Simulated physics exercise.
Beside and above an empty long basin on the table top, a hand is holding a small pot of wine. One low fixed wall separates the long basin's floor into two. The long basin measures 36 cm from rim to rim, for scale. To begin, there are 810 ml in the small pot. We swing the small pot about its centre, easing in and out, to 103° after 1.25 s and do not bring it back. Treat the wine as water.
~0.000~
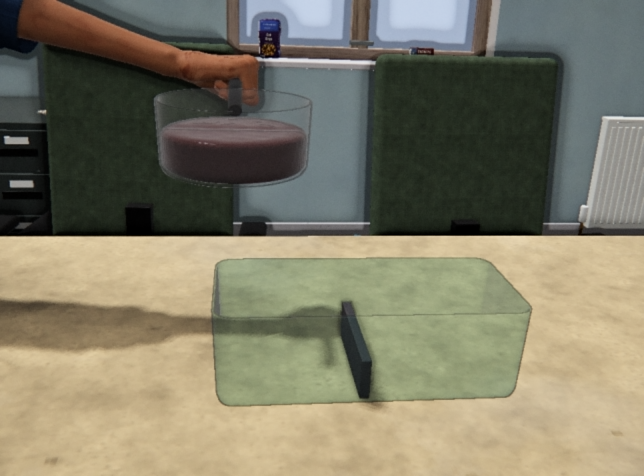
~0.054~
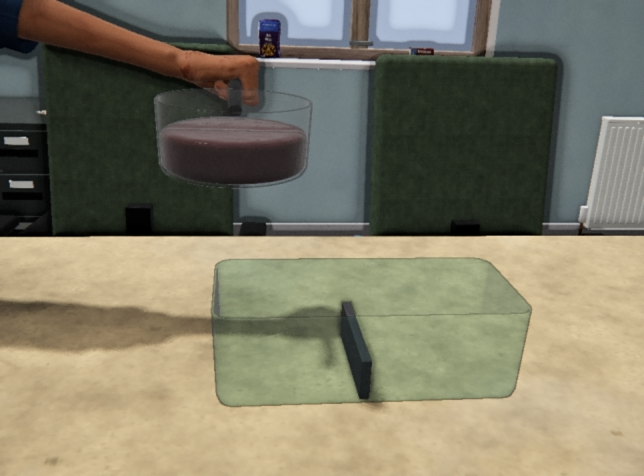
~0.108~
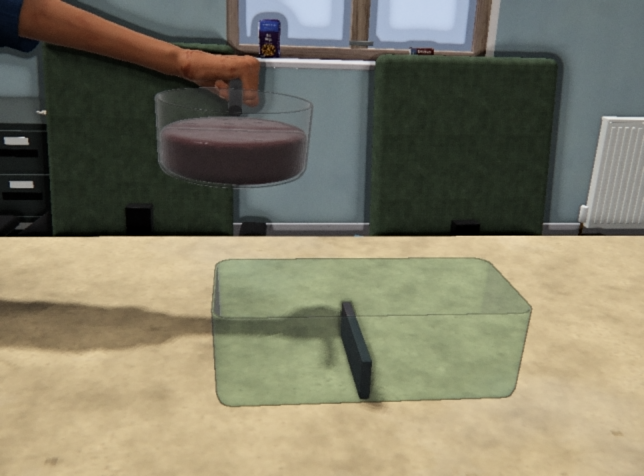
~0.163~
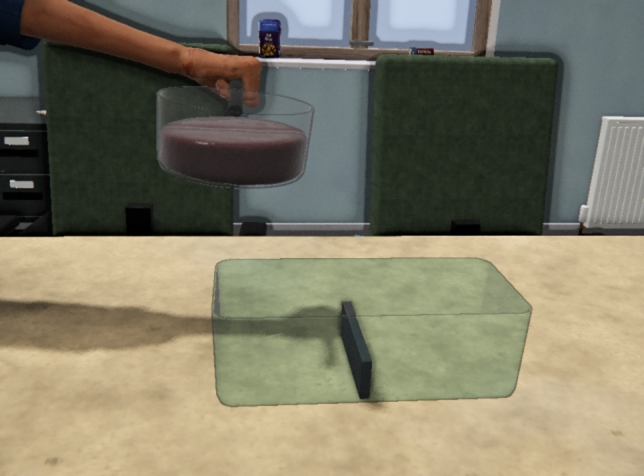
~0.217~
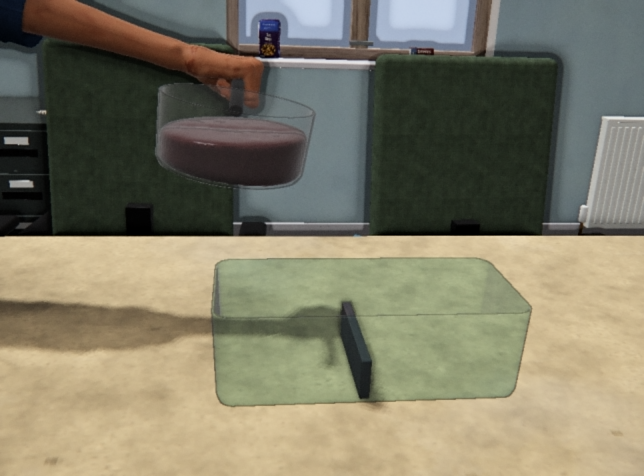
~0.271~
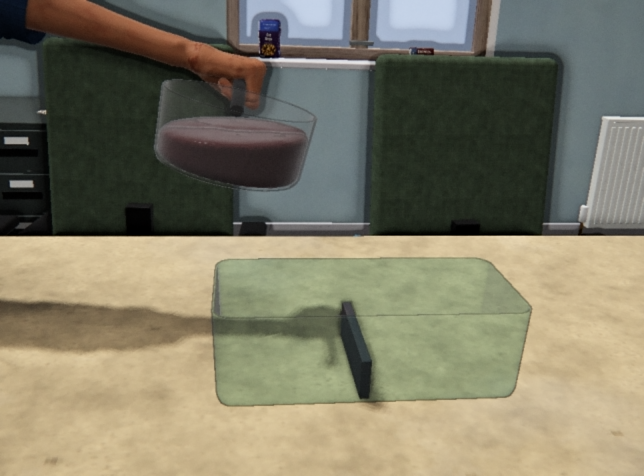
Hand holding a small clear pot of dark red wine above an empty long basin, tilting it slightly to the right.
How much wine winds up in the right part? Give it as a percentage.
About 43 per cent.
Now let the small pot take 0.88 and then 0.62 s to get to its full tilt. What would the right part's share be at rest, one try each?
35 in a hundred, followed by 25 in a hundred.
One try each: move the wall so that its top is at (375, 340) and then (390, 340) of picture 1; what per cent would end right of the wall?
Some 20 in a hundred, then some 5 in a hundred.
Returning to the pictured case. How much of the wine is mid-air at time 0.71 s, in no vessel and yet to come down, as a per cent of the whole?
32 %.
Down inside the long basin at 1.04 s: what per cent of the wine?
Value: Approx. 70 %.
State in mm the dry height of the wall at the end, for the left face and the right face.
Left side: Around 32 mm. Right side: Around 38 mm.
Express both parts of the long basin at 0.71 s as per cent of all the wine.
About 3 % left, 1 % right.
Then, 0.71 s in, the tilt is 63° and 65 per cent is still to pour, 3 is left of the wall and 1 right of it.
Then, 1.04 s in, the tilt is 96° and 14 per cent is still to pour, 28 is left of the wall and 42 right of it.
Then, 1.38 s in, the tilt is 103° and 1 per cent is still to pour, 54 is left of the wall and 42 right of it.
Then, 1.75 s in, the tilt is 103° and 0 per cent is still to pour, 56 is left of the wall and 43 right of it.
Finally, 56 per cent lies left of the wall, 43 right of it and 1 outside.
